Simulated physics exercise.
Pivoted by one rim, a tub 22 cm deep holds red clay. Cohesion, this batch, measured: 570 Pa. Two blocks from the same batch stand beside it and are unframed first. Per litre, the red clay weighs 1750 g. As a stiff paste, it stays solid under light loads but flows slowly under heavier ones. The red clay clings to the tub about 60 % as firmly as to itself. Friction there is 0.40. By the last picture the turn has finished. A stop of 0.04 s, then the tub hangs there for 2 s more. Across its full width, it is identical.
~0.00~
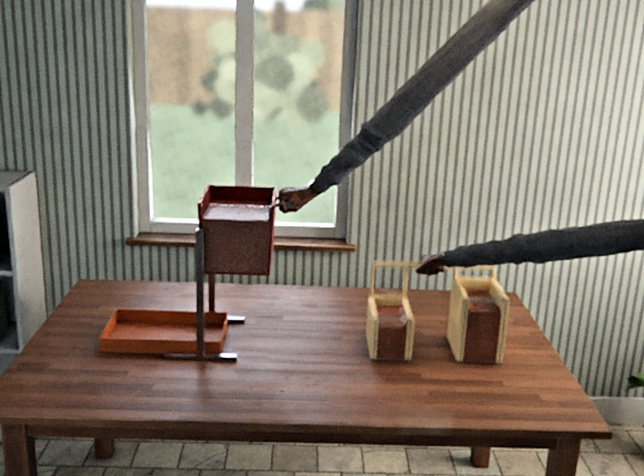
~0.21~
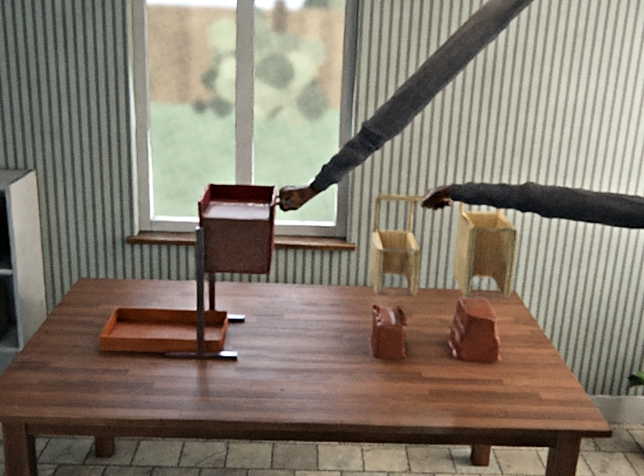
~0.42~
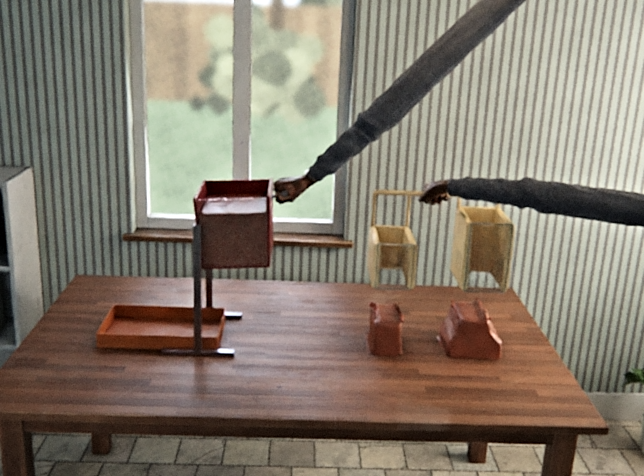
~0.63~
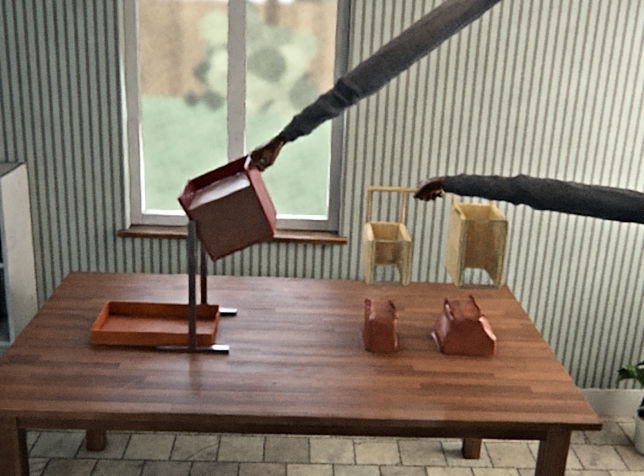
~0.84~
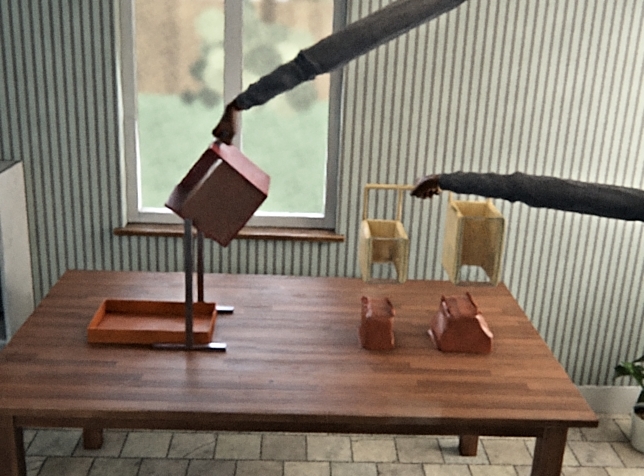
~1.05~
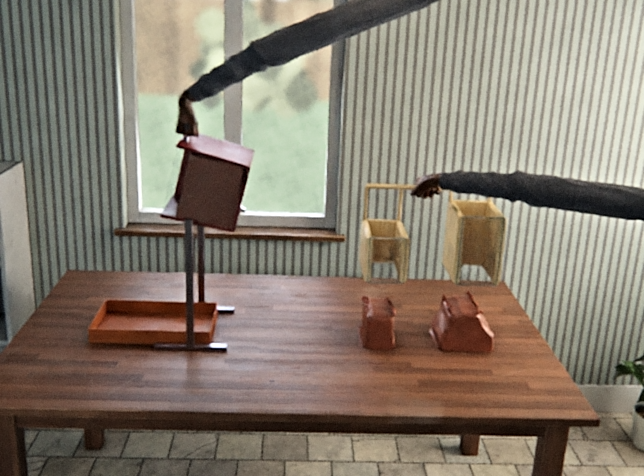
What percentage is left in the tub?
About 100 %.
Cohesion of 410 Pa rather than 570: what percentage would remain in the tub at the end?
The share would be near 80 %.
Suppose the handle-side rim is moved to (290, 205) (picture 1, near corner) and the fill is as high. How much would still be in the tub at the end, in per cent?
Remaining in tub at end: Approx. 70 %.
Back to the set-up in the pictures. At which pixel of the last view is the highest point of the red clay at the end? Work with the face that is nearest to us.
Around (230, 168).
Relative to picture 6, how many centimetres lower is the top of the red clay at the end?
3 cm.
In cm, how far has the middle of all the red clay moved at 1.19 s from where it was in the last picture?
I'd put the distance at about 2 centimetres.
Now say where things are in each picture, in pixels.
The first picture shows handle-side rim at (271, 206), tilt 0 degrees; top of the red clay at (211, 219); blocks stand 13 cm, 20 cm (left to right).
The second picture shows handle-side rim at (271, 205), tilt 0 degrees; top of the red clay at (211, 217); blocks stand 13 cm, 17 cm (left to right).
The third picture shows handle-side rim at (267, 198), tilt 4 degrees; top of the red clay at (261, 213); blocks stand 12 cm, 14 cm (left to right).
The fourth picture shows handle-side rim at (244, 170), tilt 26 degrees; top of the red clay at (250, 187); blocks stand 12 cm, 14 cm (left to right).
The fifth picture shows handle-side rim at (209, 150), tilt 53 degrees; top of the red clay at (223, 164); blocks stand 12 cm, 14 cm (left to right).
The sixth picture shows handle-side rim at (177, 148), tilt 77 degrees; top of the red clay at (194, 156); blocks stand 12 cm, 14 cm (left to right).
After 1.19 s, the tub is at 77 degrees and holds 100 %.
After 1.36 s, the tub is at 77 degrees and holds 100 %.
After 1.53 s, the tub is at 77 degrees and holds 100 %.
After 1.70 s, the tub is at 77 degrees and holds 100 %.
After 3.05 s, at the end, the tub is at 77 degrees and holds 100 %.
